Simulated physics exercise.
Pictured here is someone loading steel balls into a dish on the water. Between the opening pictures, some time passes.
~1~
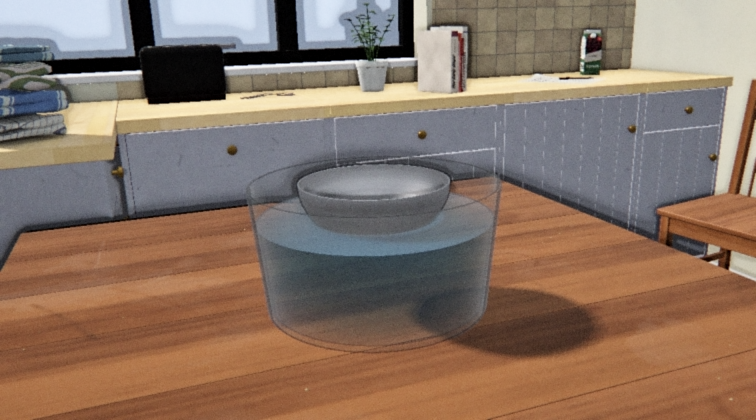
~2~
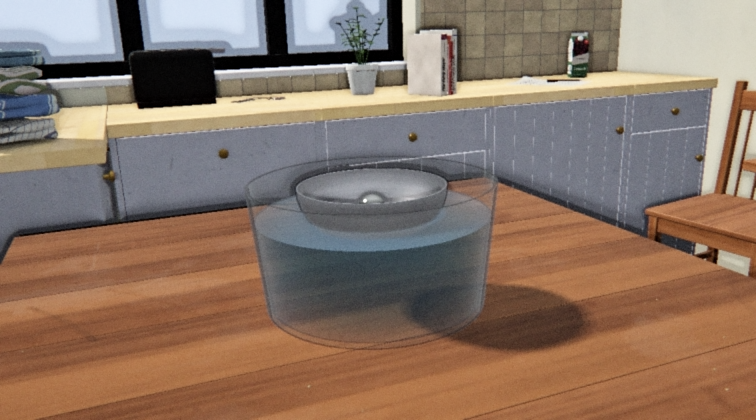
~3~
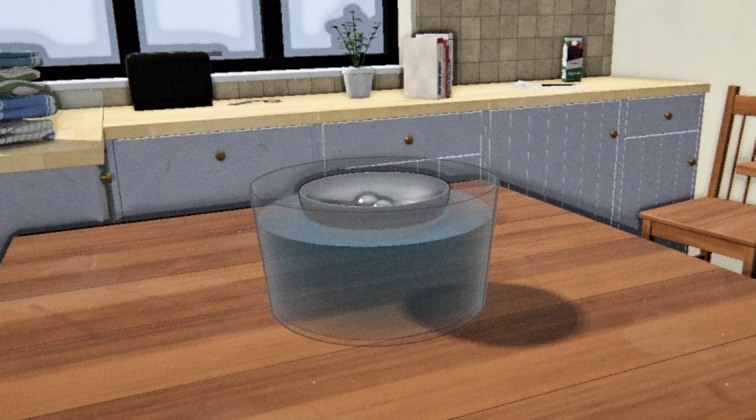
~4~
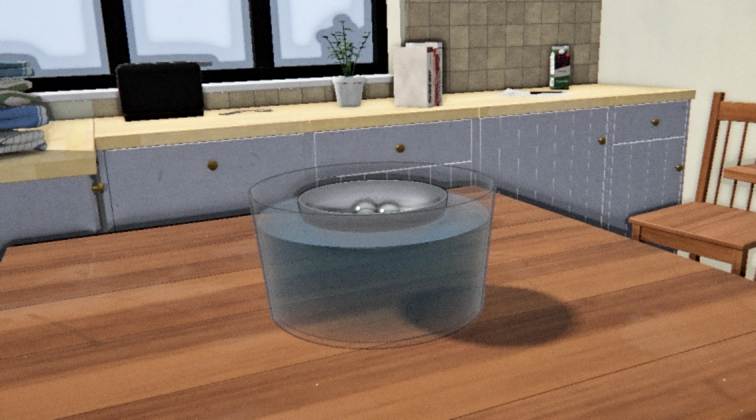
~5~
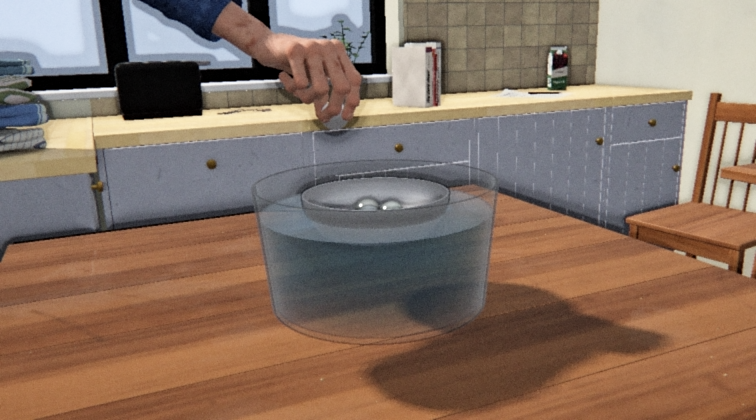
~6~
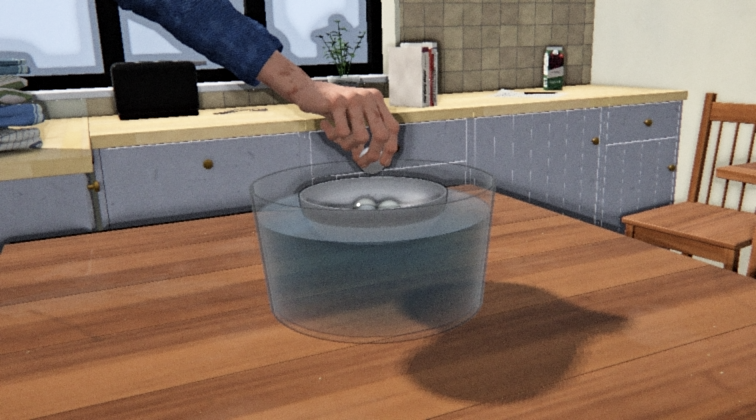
To begin with, an empty grey dish floats on the water in a clear round container on a wooden table. Steel balls then appear inside it, and the dish sits gradually lower in the water. Finally, a hand reaches in from the left with another ball and lowers it toward the dish.
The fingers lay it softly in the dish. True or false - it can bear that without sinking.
True.
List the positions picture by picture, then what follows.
In the first picture, dish (374, 182) empty; most of its side above the surface.
In the second picture, dish (372, 186) with one aboard; about two thirds of its side above the surface.
In the third picture, dish (374, 189) with two aboard; about two thirds of its side above the surface.
In the fourth picture, dish (373, 197) with three aboard; about half of its side above the surface.
In the fifth picture, dish (375, 194) with three aboard; about half of its side above the surface; the next steel ball in the hand at (335, 116).
In the sixth picture, dish (373, 193) with three aboard; about half of its side above the surface; the next steel ball in the hand at (372, 160).
Soon after, the steel ball is in and the dish dips.
Later, it steadies; about a third of its side above the surface.
In the end, the dish floats; about a third of its side above the surface.
